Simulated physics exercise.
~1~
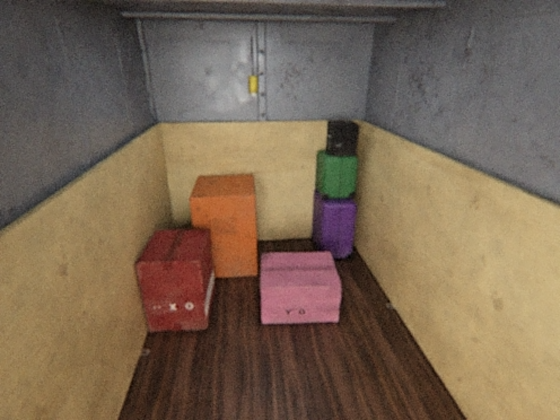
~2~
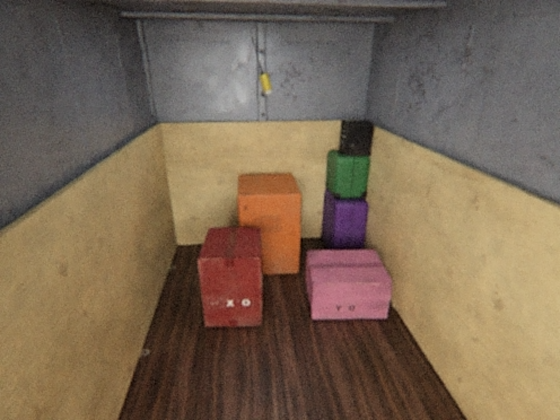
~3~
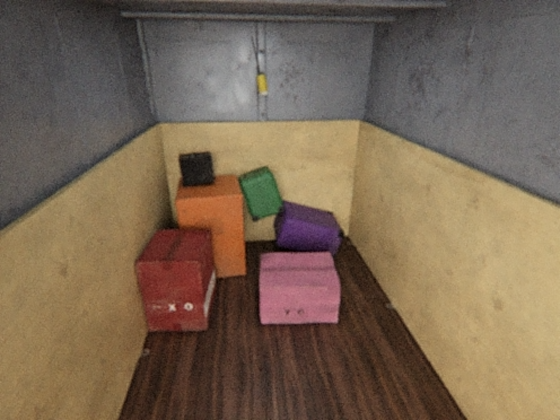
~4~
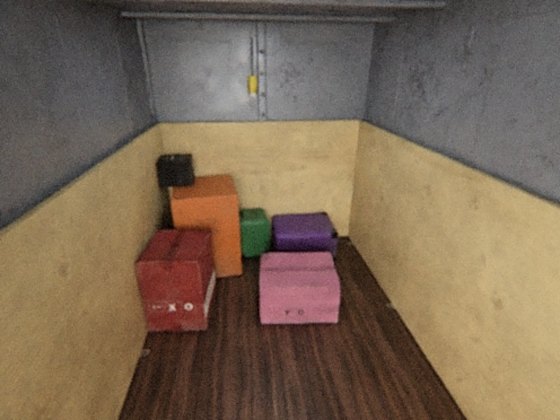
To begin with, a black box and a green case sit stacked on a purple case at the back right of a van, with orange, red and pink boxes nearby. The load slides to the right, the stack staying together, while the yellow hanging lamp shifts slightly. Then everything moves back left, the purple case tips over, the green case leans in midair and the black box reaches the top of the orange box. Finally, the green case stands on the floor beside the toppled purple case, and the black box is at the orange box's upper left.
